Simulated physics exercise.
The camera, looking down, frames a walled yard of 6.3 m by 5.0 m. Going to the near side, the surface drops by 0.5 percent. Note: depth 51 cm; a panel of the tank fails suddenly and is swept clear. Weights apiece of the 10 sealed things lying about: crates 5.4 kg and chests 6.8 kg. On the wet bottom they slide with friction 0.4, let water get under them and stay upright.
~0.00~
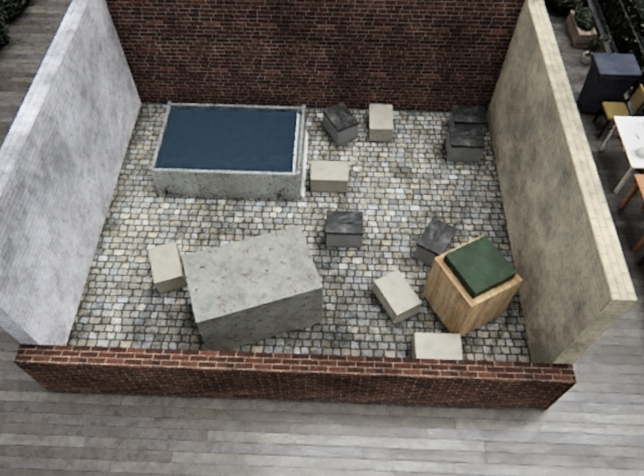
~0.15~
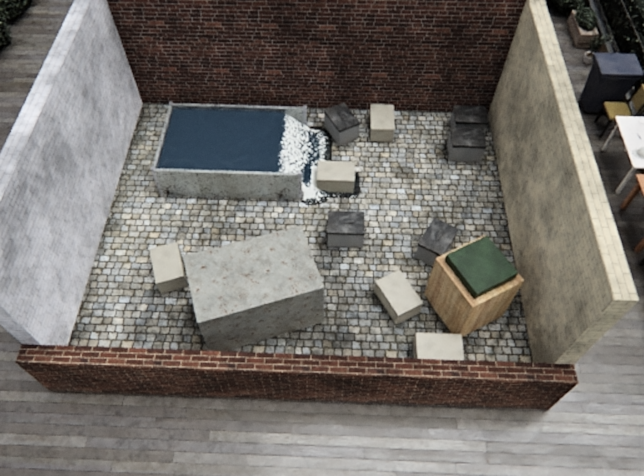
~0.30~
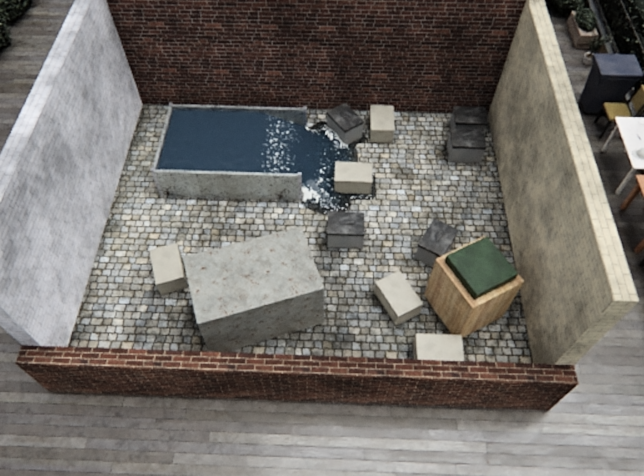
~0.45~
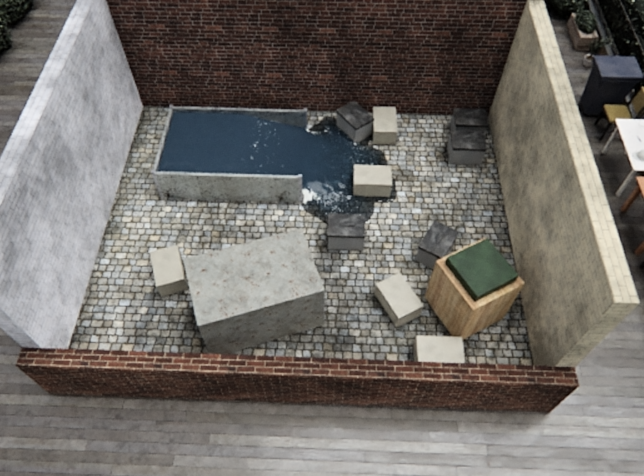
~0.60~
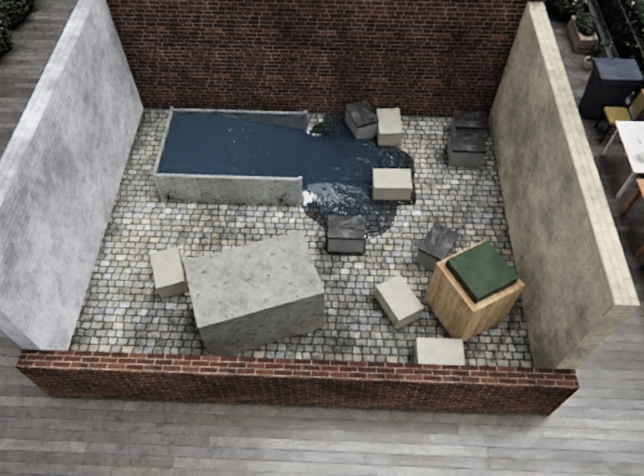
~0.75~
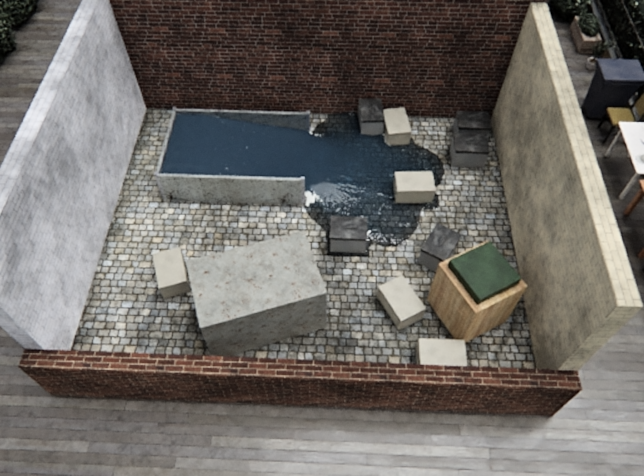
Water bursts through the right end of a raised grey tank at the back left of a walled, cobbled yard seen from above, foaming at first, then spreading in a dark pool. Around it sit pale and dark grey blocks, with a big grey block front-centre and a green-topped wooden box at right. The flow pushes a pale block steadily rightward, then nudges dark and pale ones behind it.
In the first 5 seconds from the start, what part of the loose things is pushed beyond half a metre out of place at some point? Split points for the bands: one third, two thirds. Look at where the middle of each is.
The count shifted gets to two thirds or more.
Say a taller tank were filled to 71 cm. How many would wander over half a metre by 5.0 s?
In that case the number is 9.
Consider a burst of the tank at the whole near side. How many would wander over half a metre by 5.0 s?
Then the count would be 5.
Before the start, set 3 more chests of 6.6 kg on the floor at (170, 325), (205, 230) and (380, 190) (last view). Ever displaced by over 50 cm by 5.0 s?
Answers in order are does not cross, does not cross and crosses the line.
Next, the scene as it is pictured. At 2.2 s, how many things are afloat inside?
By my count, 6.
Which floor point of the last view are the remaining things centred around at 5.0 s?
Around (403, 255).
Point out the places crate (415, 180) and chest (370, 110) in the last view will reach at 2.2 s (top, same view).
First one near (497, 201), second near (418, 114).
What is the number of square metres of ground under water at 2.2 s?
Some 15 m2 of it.
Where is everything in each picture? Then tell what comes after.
A crate at (330, 170) rests on the ground; a chest at (341, 116) rests on the ground; 3.2 m2 under water; 0 of 10 have shifted, in the first picture.
A crate at (336, 171) rests on the ground, 8 cm from its start; a chest at (342, 116), on the bottom; water covers 3.8 m2; 1 of 10 have shifted, in the second picture.
A crate at (354, 172), on the bottom, 36 cm from its start; a chest at (345, 116), on the bottom, 6 cm from its start; water covers 4.5 m2; 2 of 10 have shifted, in the third picture.
A crate at (373, 175) rests on the ground, 66 cm from its start; a chest at (355, 114) rests on the ground, 25 cm from its start; water covers 5.5 m2; 2 of 10 have shifted, in the fourth picture.
A crate at (393, 178), on the bottom, 97 cm from its start; a chest at (362, 113) rests on the ground, 40 cm from its start; 6.7 m2 under water; 3 of 10 have shifted, in the fifth picture.
A crate at (415, 181), on the bottom, 129 cm from its start; a chest at (372, 109), on the bottom, 55 cm from its start; water covers 7.8 m2; 3 of 10 have shifted, in the sixth picture.
After 1.1 s 3 of 10 are over 50 cm from their spots; 1 afloat.
After 2.2 s 4 of 10 are over 50 cm from their spots; 6 afloat.
After 3.5 s 5 of 10 are over 50 cm from their spots; 6 afloat.
After 5.0 s 8 of 10 are over 50 cm from their spots, and 8 have been at some point; 8 afloat.
